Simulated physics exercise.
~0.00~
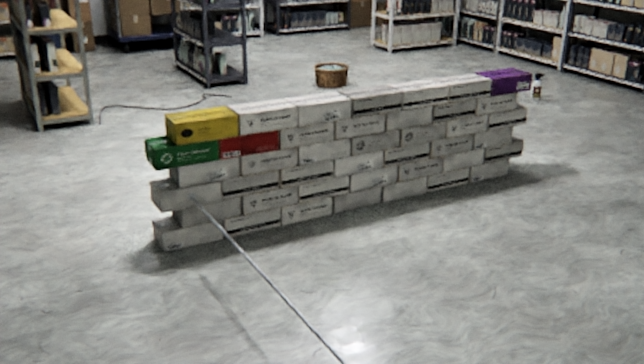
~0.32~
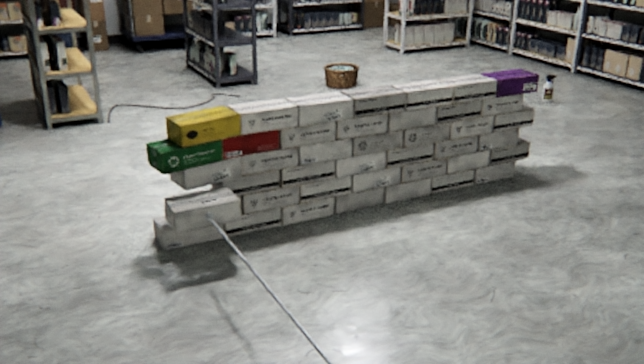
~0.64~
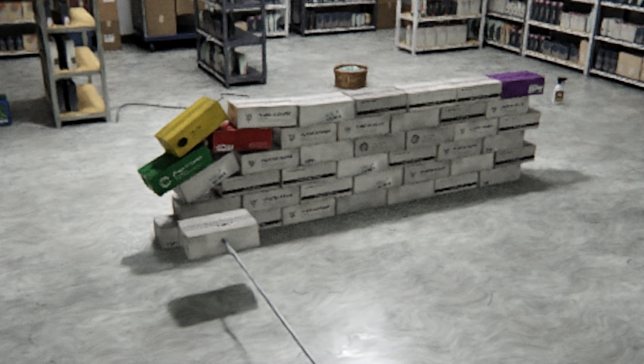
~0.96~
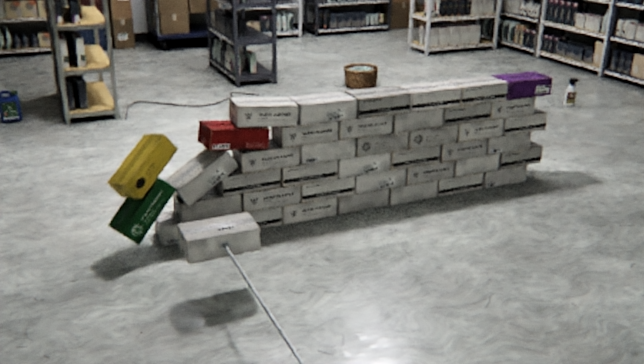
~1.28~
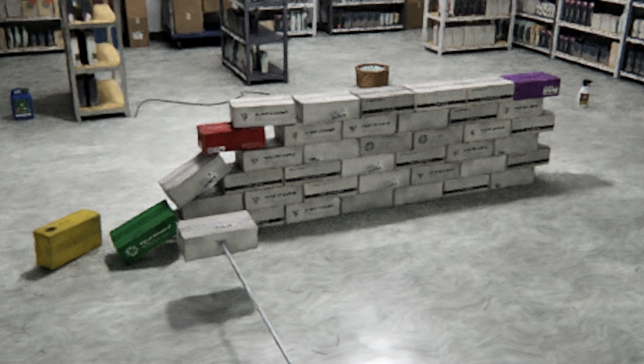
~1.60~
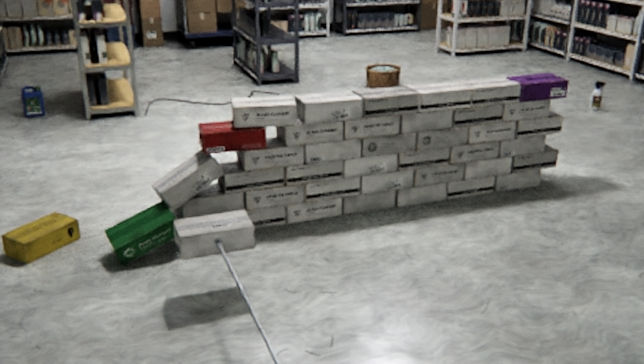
The clip shows a thin rod drawing a white box out from the left end of a staggered box wall; the yellow and green boxes tip and slide down to the floor at the left, while the red box shifts slightly and most of the wall stays standing.
